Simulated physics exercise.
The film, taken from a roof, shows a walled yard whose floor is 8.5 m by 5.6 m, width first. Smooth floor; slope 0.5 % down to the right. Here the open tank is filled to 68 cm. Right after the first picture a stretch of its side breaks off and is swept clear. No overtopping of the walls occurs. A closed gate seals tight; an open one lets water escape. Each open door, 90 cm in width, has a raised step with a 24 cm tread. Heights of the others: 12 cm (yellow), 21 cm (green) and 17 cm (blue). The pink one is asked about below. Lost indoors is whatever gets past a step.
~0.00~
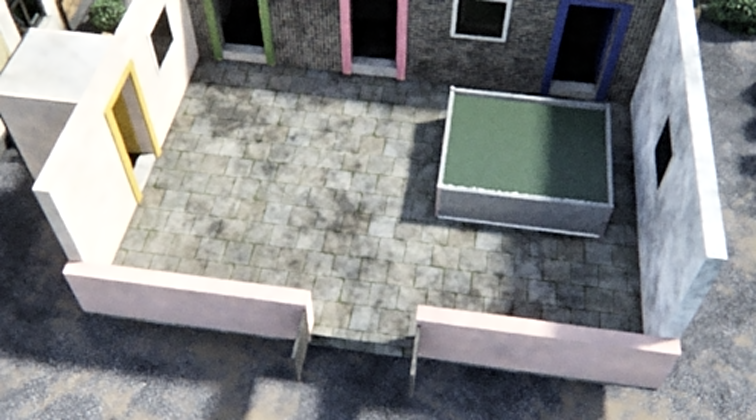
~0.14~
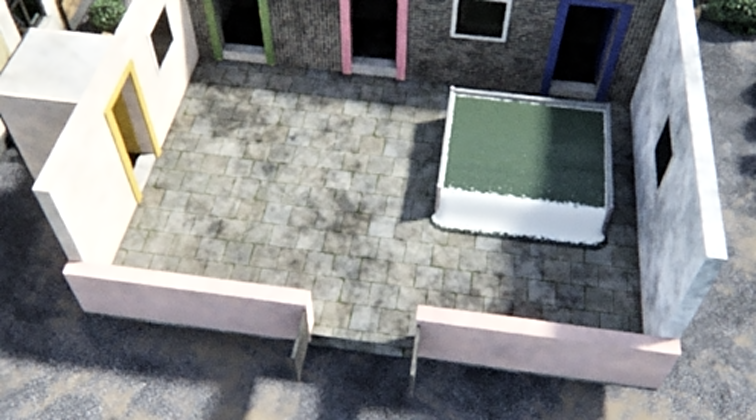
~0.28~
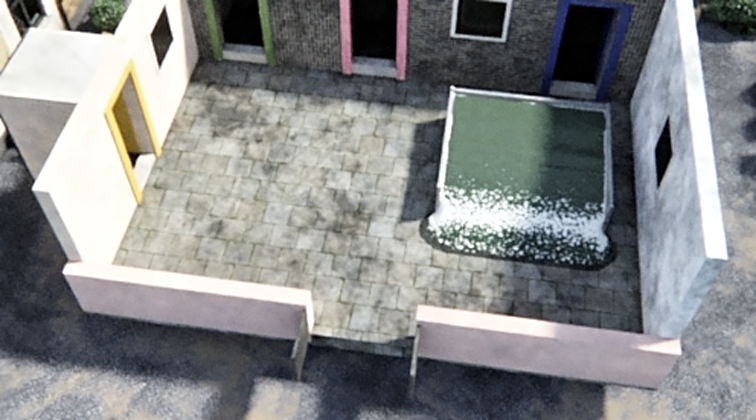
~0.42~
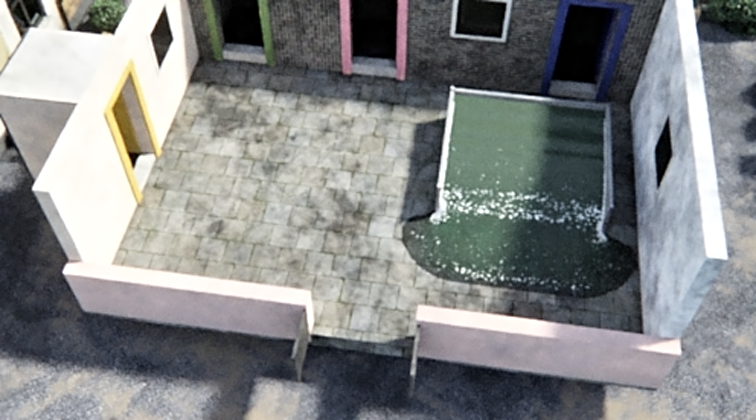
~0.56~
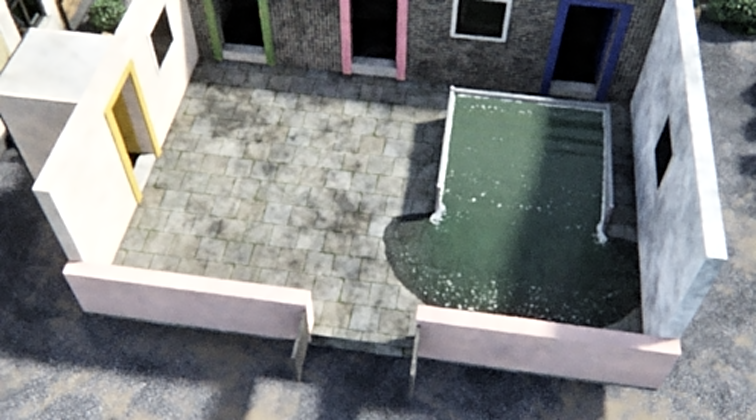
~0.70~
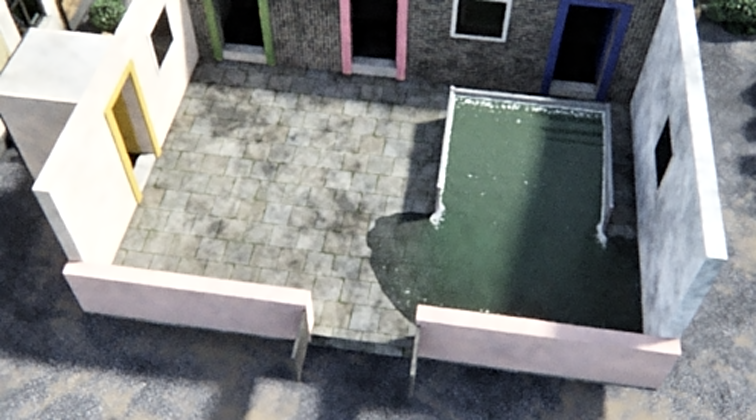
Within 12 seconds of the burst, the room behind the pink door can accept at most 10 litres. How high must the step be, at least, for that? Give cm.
About 7 cm.
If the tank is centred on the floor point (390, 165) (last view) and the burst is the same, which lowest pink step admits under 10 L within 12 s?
I'd put it at close to 8.0 cm.
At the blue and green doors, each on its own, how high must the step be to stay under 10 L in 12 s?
You'd want some 13.5 cm at blue and some 12.5 cm at green.
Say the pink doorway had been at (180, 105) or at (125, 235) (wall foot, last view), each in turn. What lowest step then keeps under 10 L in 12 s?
9.5 and 15 cm.
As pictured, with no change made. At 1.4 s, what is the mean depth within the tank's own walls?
Around 37 cm on average.
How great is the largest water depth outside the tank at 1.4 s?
About 48 cm at most.
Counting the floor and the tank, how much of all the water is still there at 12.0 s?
Around 84 per cent of the water.
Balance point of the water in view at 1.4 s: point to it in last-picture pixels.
The water is centred near (521, 226).
After 1.4 s water covers 25 % of the floor, deepest (48 cm) near (512, 336); it has not reached the pink door.
After 3.0 s water covers 35 % of the floor, deepest (38 cm) near (632, 363); it has not reached the pink door.
After 12.0 s water covers 100 % of the floor, deepest (12 cm) near (450, 251); 9 cm at the pink door, 0 litres in over its 23 cm step.
At the pink door as built, the water arrived by 6.1 s and peaked near 11 cm at 11.4 s.
Run again over the same 12 s with other heights there, 13 litres in over 6.5 cm, 7 litres over 8 cm. The limit of 10 litres is kept from about 7 cm up.
